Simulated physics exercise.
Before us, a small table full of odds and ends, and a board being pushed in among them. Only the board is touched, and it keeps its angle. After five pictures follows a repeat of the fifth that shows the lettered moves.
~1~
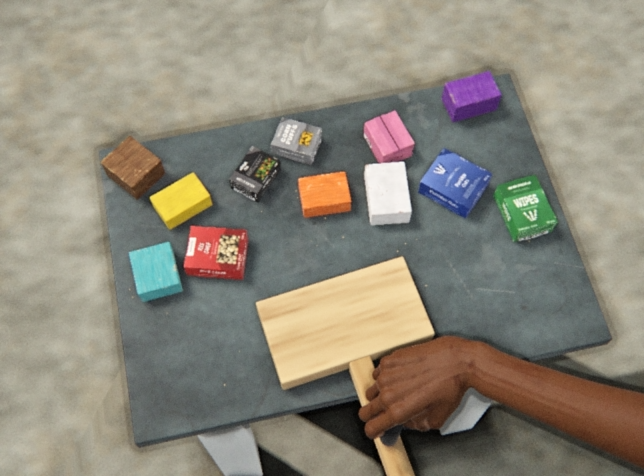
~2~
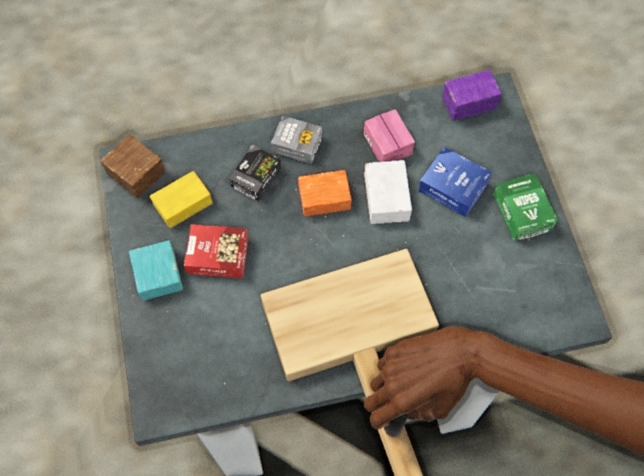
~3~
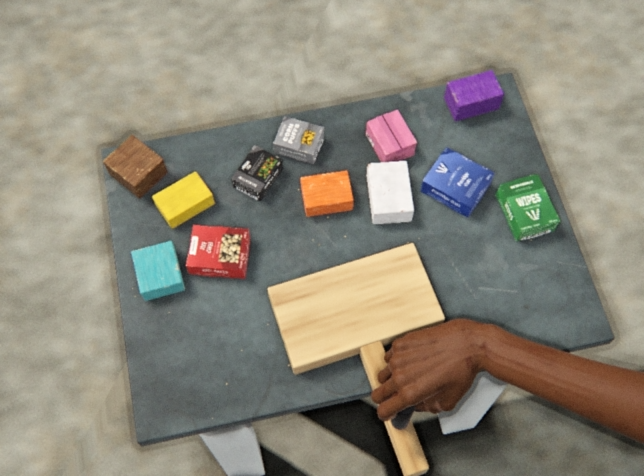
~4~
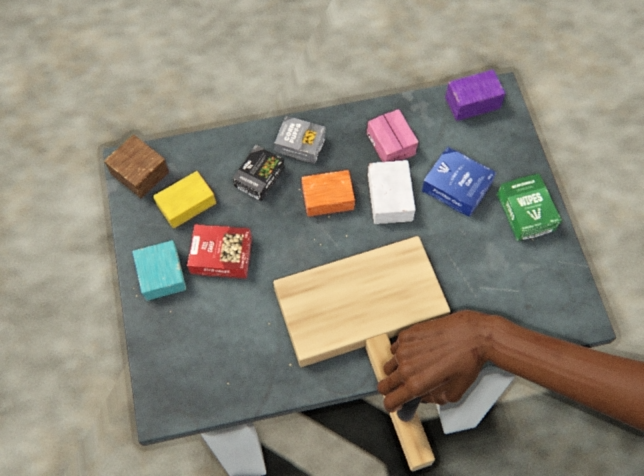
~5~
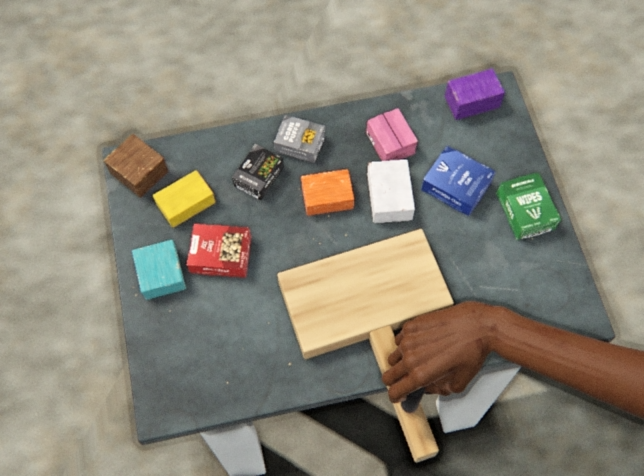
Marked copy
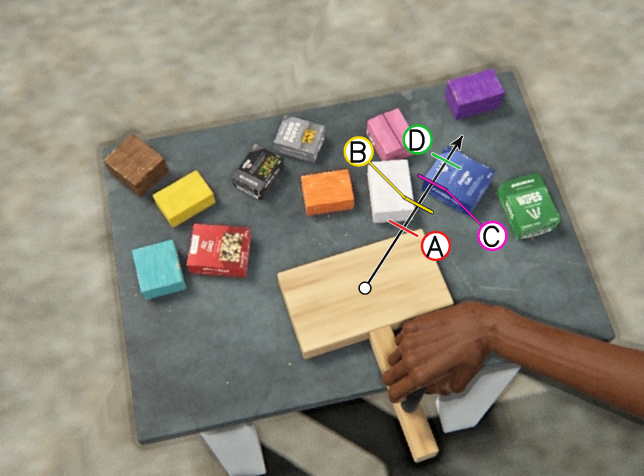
In this clip, a hand holds a wooden board by its handle on a dark tabletop scattered with colourful blocks and small packets, and slides it slightly up and to the right while the other items stay in place.
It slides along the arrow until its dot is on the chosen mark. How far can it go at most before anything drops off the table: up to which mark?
At C, and not beyond.
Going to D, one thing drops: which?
It is the pink box.
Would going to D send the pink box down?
Yes.
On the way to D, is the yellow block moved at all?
No.
On the marked copy, A at (403, 228); B at (418, 205); C at (433, 183); D at (446, 161); the arrow from (365, 288) to (462, 137); the white dot at (365, 288).
Taking C. A third of the way, board (391, 252); white block (390, 186); purple block (474, 95).
Two thirds of the way, board (415, 213); pink box (388, 112); blue packet (486, 148).
When it is over, board (431, 189); pink box (384, 95); green box (536, 201); nothing has fallen.
As for the rest, A is safe but short; B is safe but short; D drops the pink box.
